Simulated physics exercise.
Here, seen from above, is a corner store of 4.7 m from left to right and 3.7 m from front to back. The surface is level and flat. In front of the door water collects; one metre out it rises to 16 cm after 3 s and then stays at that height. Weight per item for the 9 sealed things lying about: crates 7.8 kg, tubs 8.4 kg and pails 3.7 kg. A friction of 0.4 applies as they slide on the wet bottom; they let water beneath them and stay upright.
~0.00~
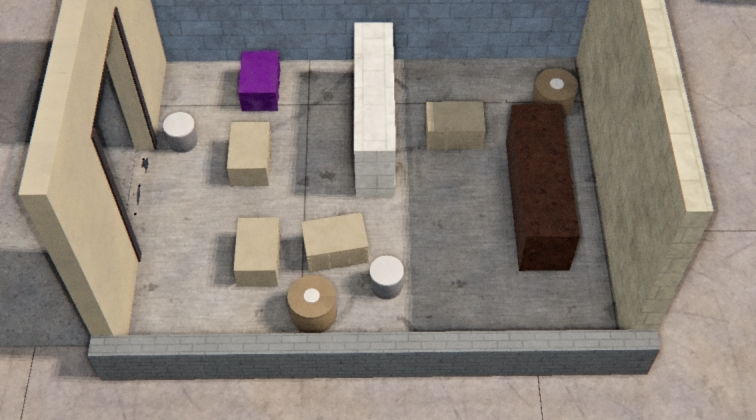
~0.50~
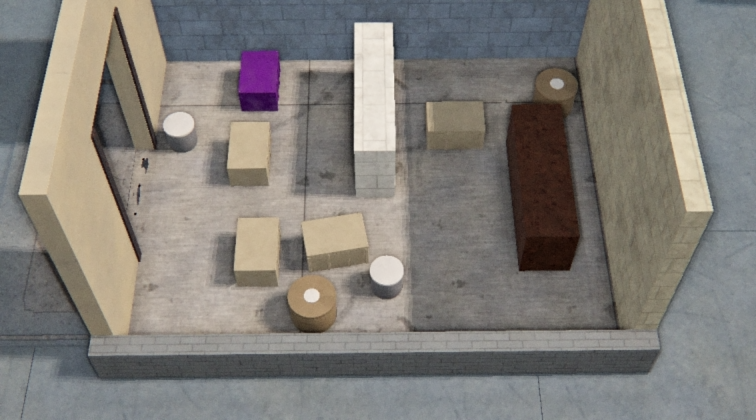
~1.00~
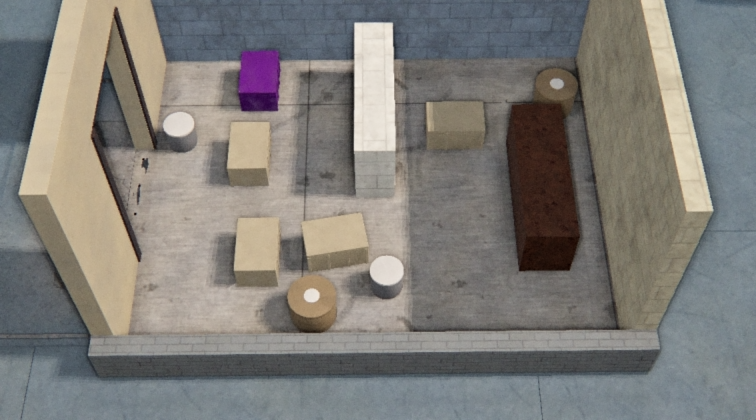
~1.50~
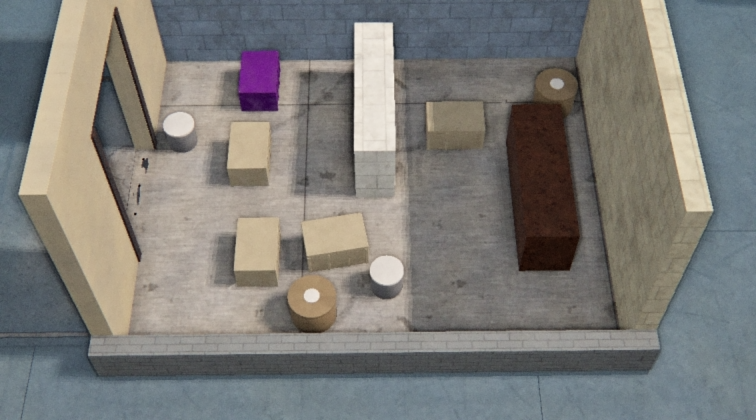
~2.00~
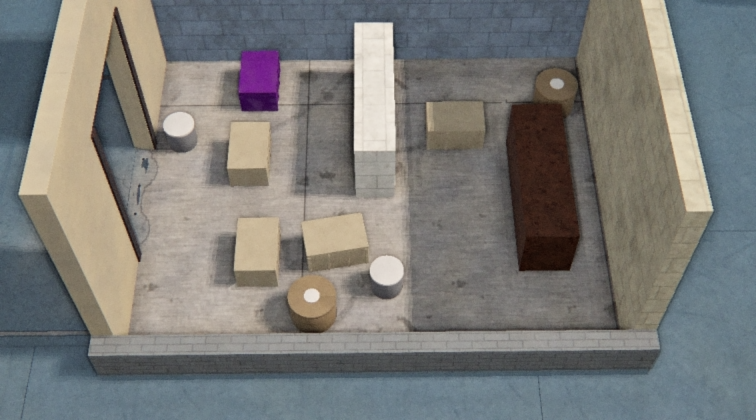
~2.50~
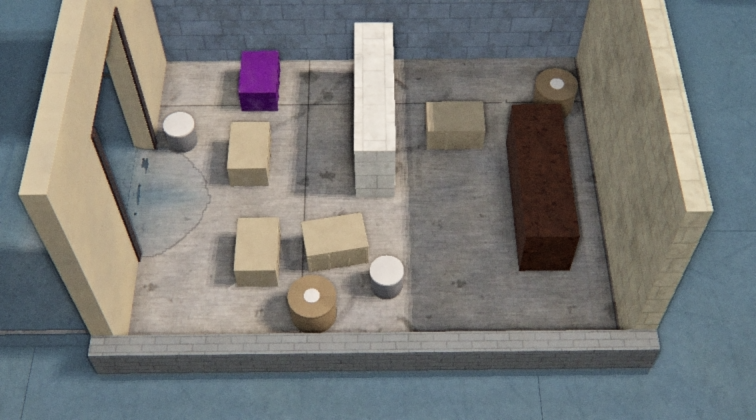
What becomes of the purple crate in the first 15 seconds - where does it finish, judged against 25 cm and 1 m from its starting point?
The purple crate finishes between 25 cm and 1 m off.
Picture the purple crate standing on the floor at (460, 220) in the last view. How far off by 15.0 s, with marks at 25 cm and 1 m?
I'd say it budges a bit.
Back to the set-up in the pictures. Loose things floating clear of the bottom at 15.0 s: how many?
At that point I count 9.
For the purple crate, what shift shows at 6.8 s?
About 30 cm.
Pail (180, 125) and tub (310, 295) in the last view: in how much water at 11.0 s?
Roughly 9 and 11 cm.
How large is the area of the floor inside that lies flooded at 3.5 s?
Around 2.5 m2 of it.
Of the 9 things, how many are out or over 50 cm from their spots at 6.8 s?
Tally at that time: 4.
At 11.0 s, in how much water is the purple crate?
Somewhere close to 6 cm.
After 3.5 s the purple crate is near (259, 72), 0.0 m from its start, aground; 0 afloat.
After 6.8 s the purple crate is near (231, 72), 0.3 m from its start, aground; 2 afloat.
After 11.0 s the purple crate is near (217, 114), 0.7 m from its start, afloat; 9 afloat.
After 15.0 s the purple crate is near (264, 108), 0.5 m from its start, afloat; 9 afloat.
